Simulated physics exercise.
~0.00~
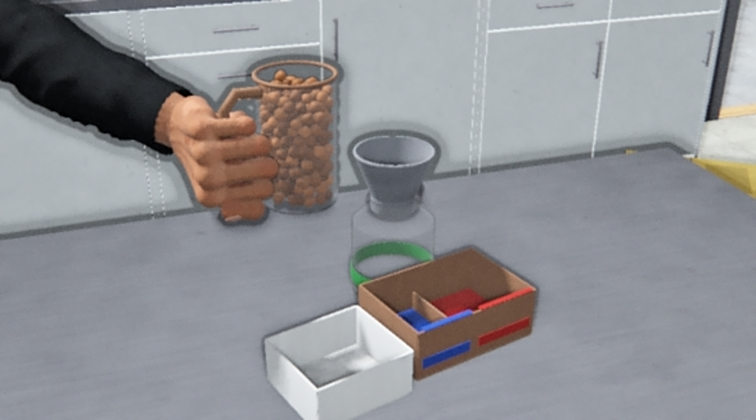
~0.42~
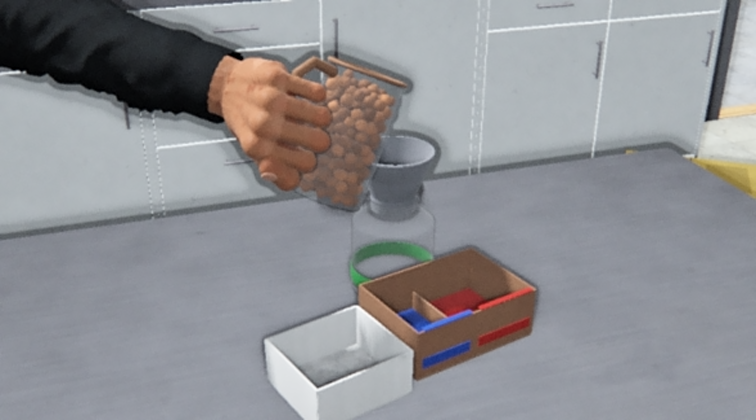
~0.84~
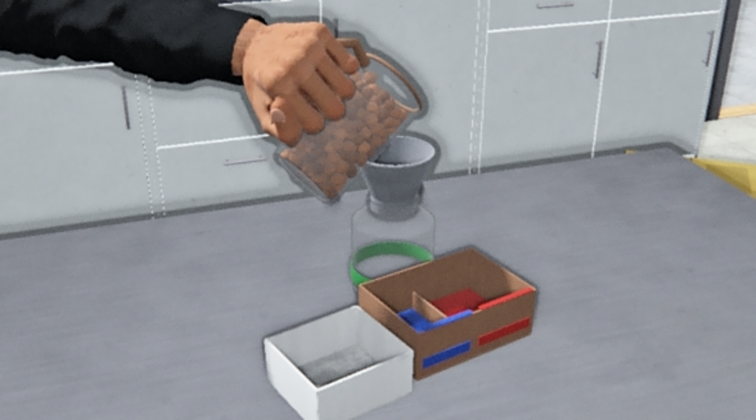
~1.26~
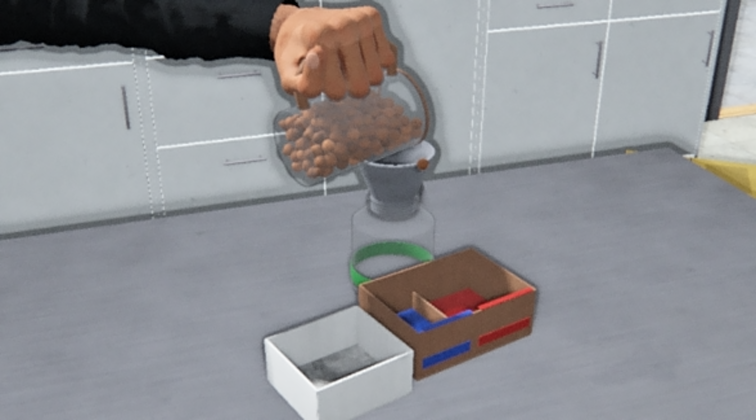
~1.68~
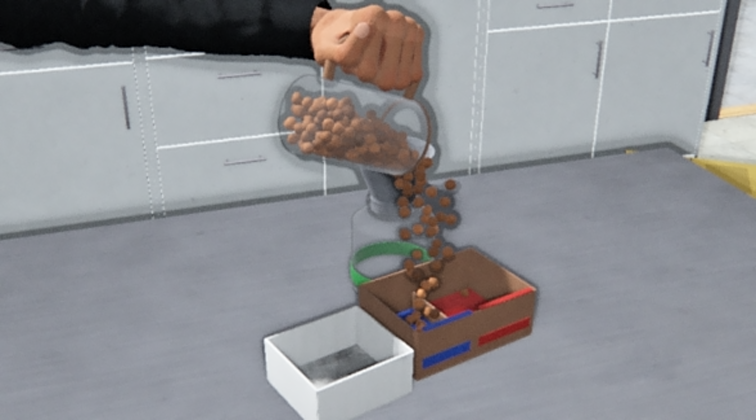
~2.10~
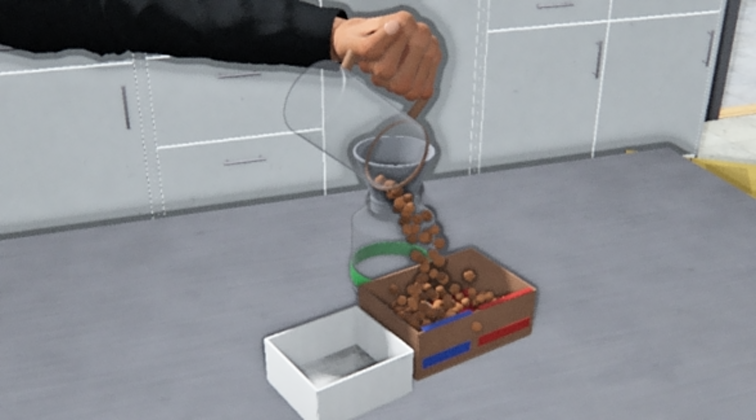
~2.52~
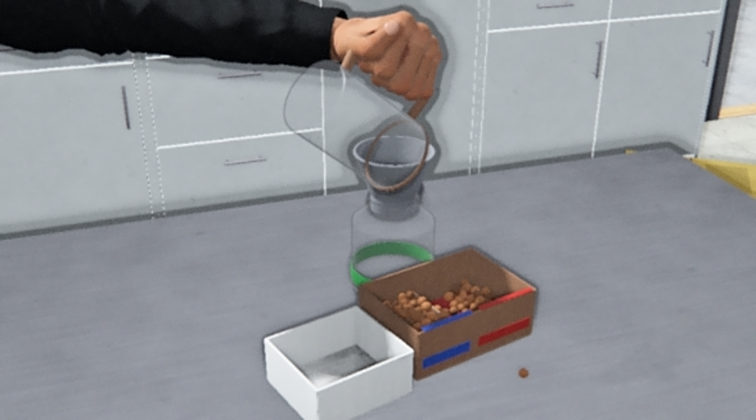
In this clip, a hand lifts a clear cup of hazelnuts and tips it rightward over a funnel on a green-banded jar, but the nuts tumble past into a divided brown box with blue and red sections, leaving one on the table and the white box empty.
